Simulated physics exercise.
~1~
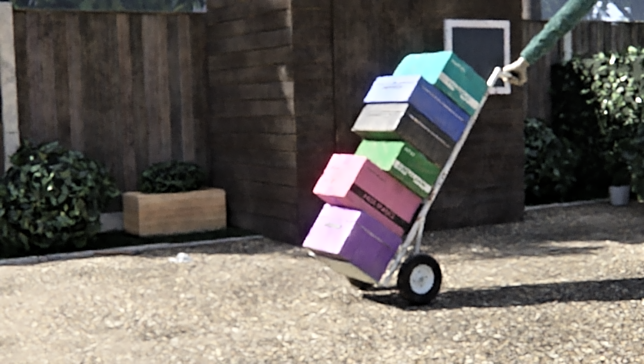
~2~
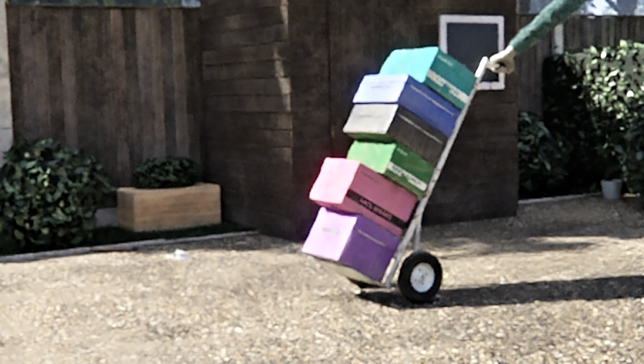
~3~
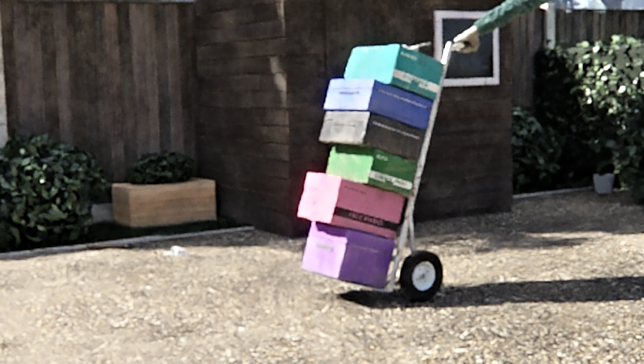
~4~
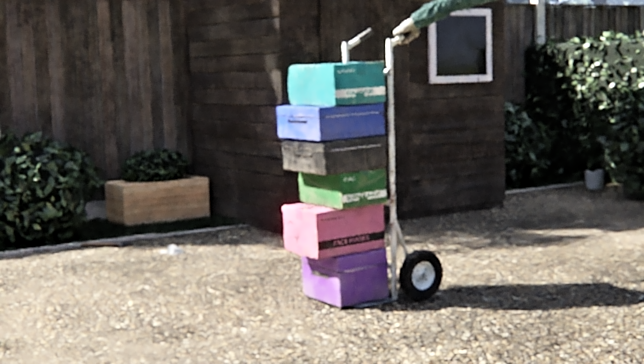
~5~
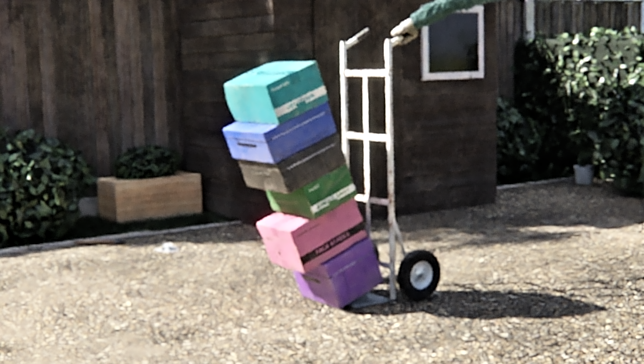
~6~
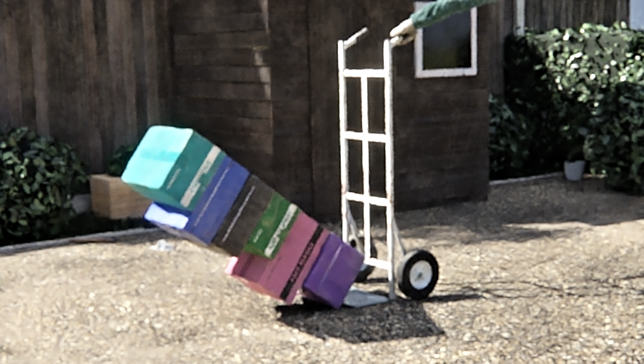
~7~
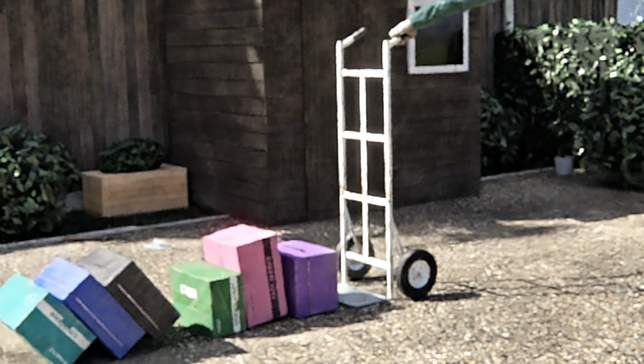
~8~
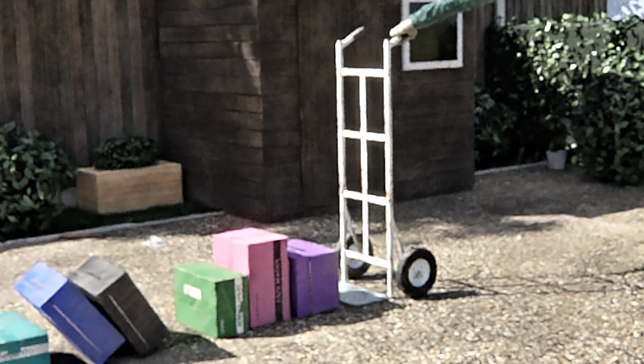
Stack of six colourful boxes on a hand truck tilting upright, then toppling left and scattering across gravel as a hand steadies the handle.
